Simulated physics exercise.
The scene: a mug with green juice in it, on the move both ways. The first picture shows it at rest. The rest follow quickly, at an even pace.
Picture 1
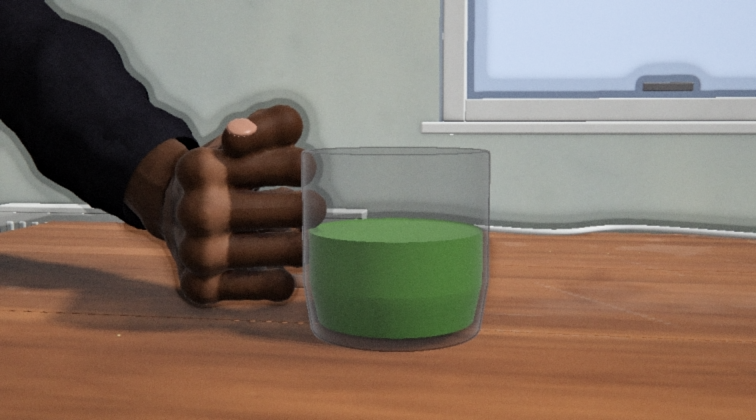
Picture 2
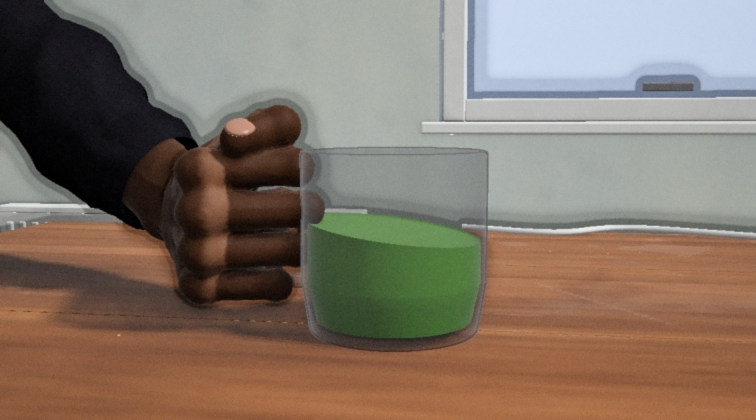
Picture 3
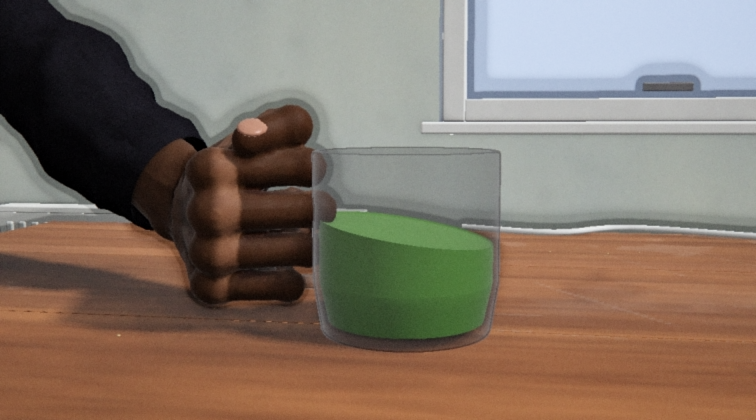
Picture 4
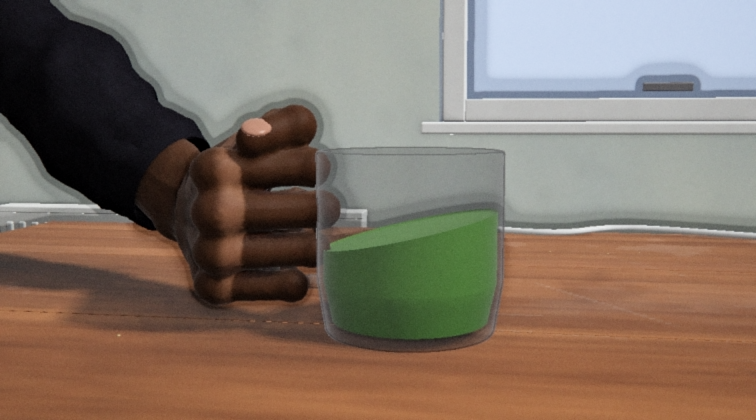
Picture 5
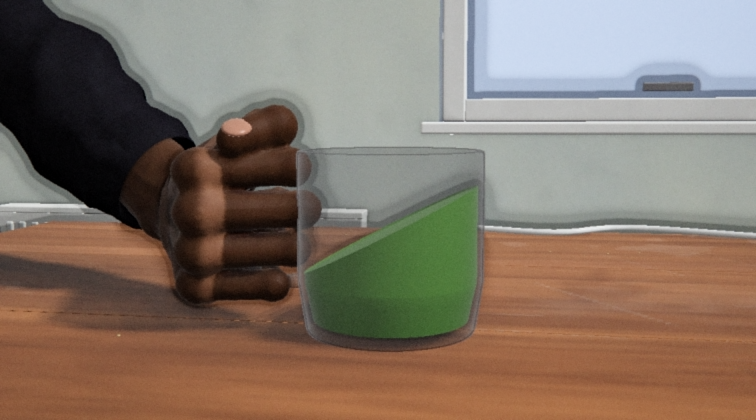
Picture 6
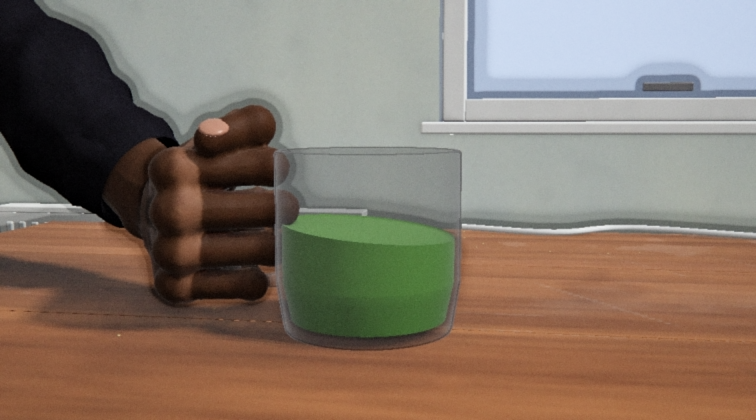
On a wooden table, a hand beside a clear mug of green juice moved with it slightly right, then back left, as the juice tilted up on the left, then steeply right, then slightly left.
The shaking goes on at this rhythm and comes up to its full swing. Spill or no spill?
The mug spills.
A moment on, the highest wave so far goes over the rim.
When it is over, the highest wave so far goes over the rim; some is on the top.
